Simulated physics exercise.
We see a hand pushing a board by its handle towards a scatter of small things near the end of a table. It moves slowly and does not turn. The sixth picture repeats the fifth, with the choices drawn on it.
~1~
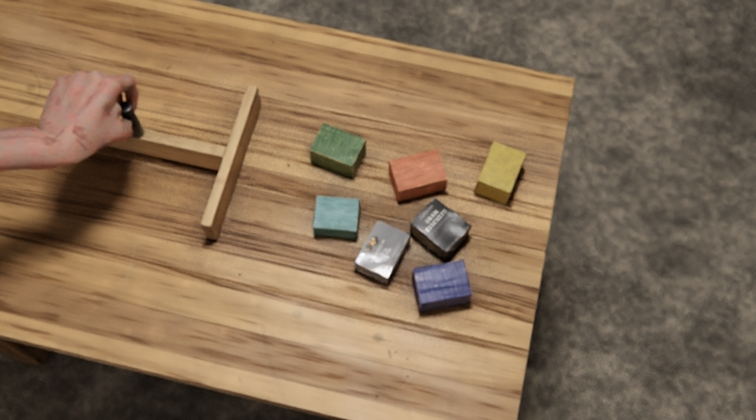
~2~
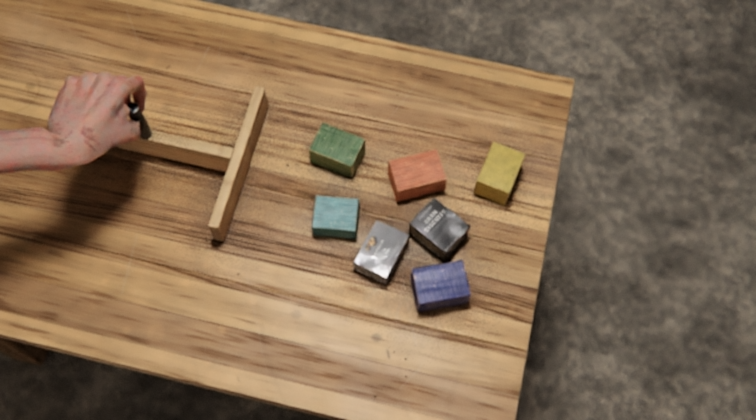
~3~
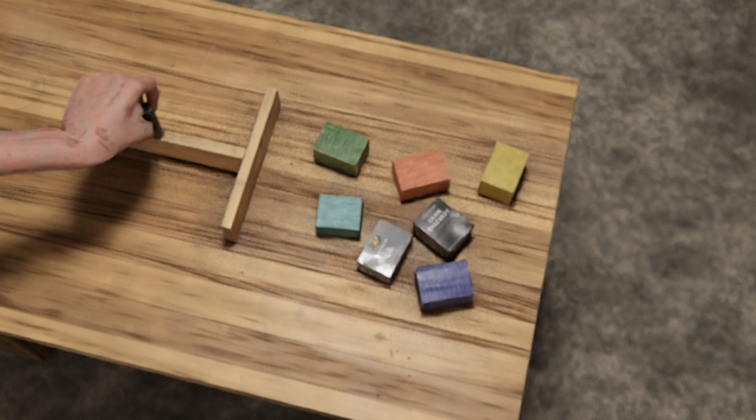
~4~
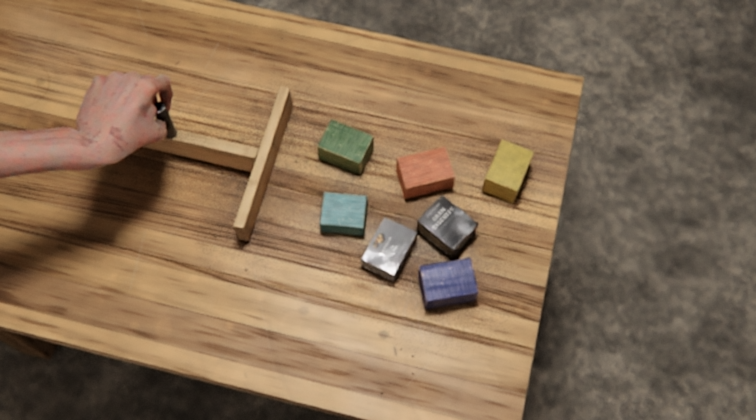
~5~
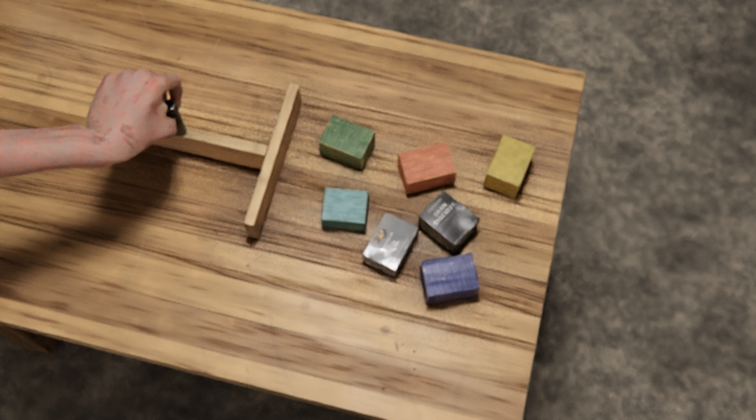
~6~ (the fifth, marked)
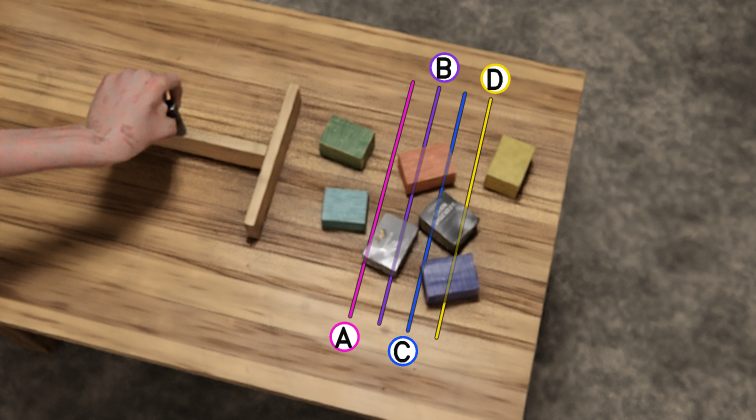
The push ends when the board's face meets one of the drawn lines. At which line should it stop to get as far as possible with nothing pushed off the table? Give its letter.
Up to line D.
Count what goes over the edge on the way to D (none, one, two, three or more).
The count is none.
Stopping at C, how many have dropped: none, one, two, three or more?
The count is none.
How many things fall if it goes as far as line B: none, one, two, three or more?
By then, none.
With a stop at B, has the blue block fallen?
No.
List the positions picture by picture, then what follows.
In the first frame, turquoise block (337, 217); grey packet (383, 253); green block (338, 151).
In the second frame, board (237, 154); yellow block (499, 174).
In the third frame, board (249, 155); orange block (421, 175).
In the fourth frame, board (263, 154); turquoise block (344, 214).
In the fifth frame, board (272, 152); green block (347, 143); yellow block (509, 167); black packet (448, 222).
On the marked copy, A at (383, 193); B at (411, 199); C at (438, 205); D at (465, 212).
Following D. Soon after the start, board (341, 168); orange block (431, 170); green block (380, 148).
Later, board (411, 184); yellow block (535, 169); orange block (493, 191).
In the end, board (464, 196); yellow block (555, 172); orange block (541, 210); nothing has fallen.
As for the rest, A is safe but short; B is safe but short; C is safe but short.
